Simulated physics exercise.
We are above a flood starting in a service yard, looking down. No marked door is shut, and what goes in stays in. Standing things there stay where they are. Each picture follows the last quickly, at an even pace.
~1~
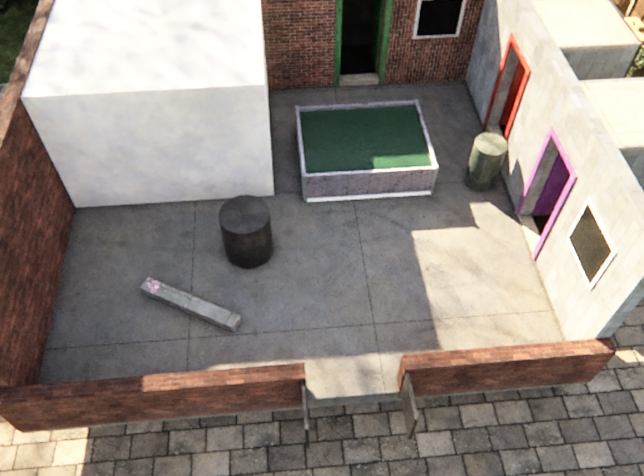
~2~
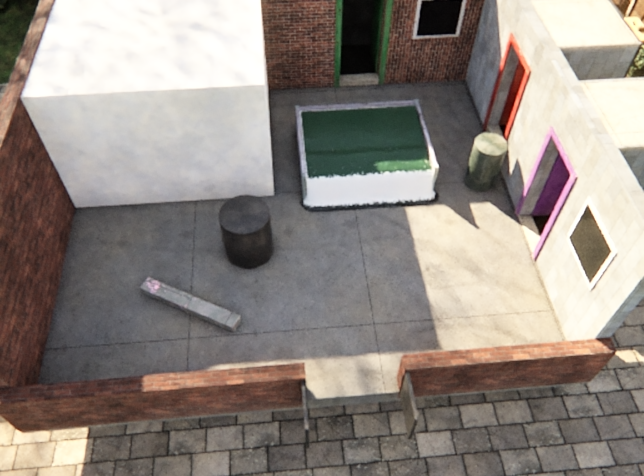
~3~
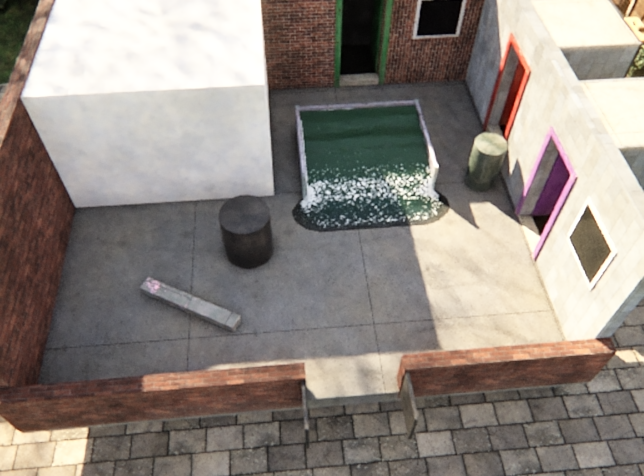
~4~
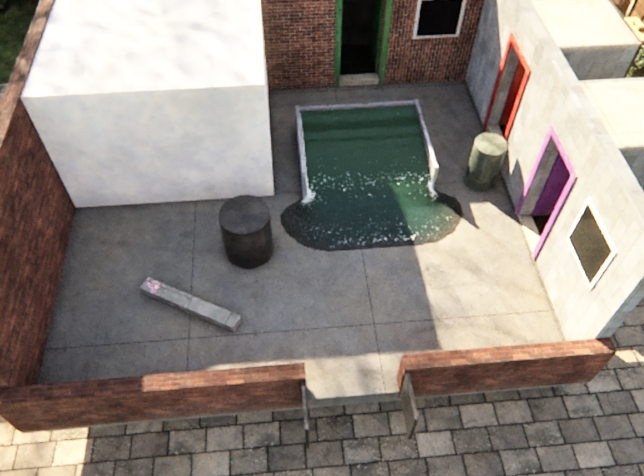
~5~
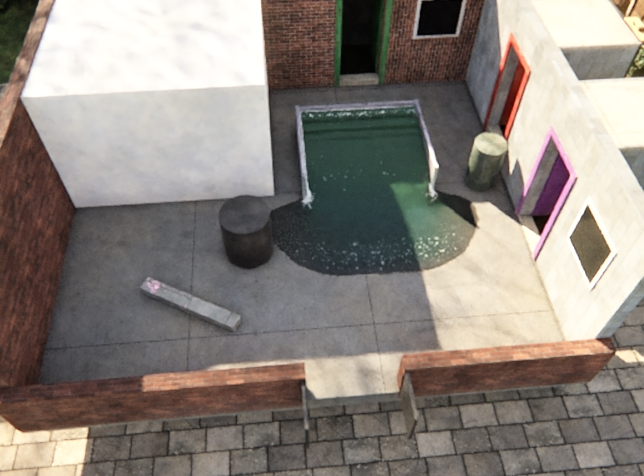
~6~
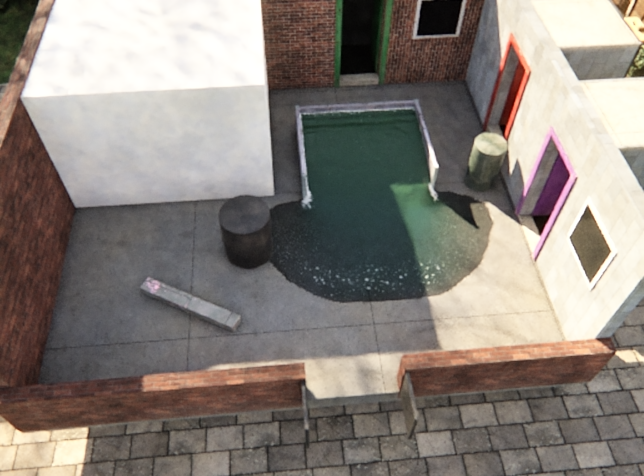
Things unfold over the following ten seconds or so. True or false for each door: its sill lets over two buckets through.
The green door false; the red door false; the purple door true.
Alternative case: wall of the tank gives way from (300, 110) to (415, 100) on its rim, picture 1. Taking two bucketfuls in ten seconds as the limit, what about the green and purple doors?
To my mind the green door tops the limit, and the purple door falls short.
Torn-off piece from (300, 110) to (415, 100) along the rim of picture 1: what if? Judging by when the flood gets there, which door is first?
Answer: The door marked green.
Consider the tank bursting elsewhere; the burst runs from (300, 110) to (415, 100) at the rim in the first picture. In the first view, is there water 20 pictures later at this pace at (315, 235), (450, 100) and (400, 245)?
In that order: Under water, covered, dry.
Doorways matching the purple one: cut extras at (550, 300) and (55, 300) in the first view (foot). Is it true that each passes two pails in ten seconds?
First tops the limit, then falls short.
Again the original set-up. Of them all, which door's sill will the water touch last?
My pick is the green one.
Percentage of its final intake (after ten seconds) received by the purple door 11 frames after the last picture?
Approximately 0 in a hundred, I reckon.
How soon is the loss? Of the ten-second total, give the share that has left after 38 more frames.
Roughly 75 percent.
A moment on, water covers 40 % of the floor; the green door not reached, the red door not reached, the purple door wet at the sill, nothing in.
Next, water covers 45 % of the floor; the green door not reached, the red door not reached, the purple door under two buckets in.
Then, water covers 50 % of the floor; the green door not reached, the red door not reached, the purple door under two buckets in.
Later, water covers 65 % of the floor; the green door not reached, the red door wet at the sill, nothing in, the purple door over two buckets in.
In the end, water covers 85 % of the floor; the green door wet at the sill, nothing in, the red door wet at the sill, nothing in, the purple door over two buckets in.
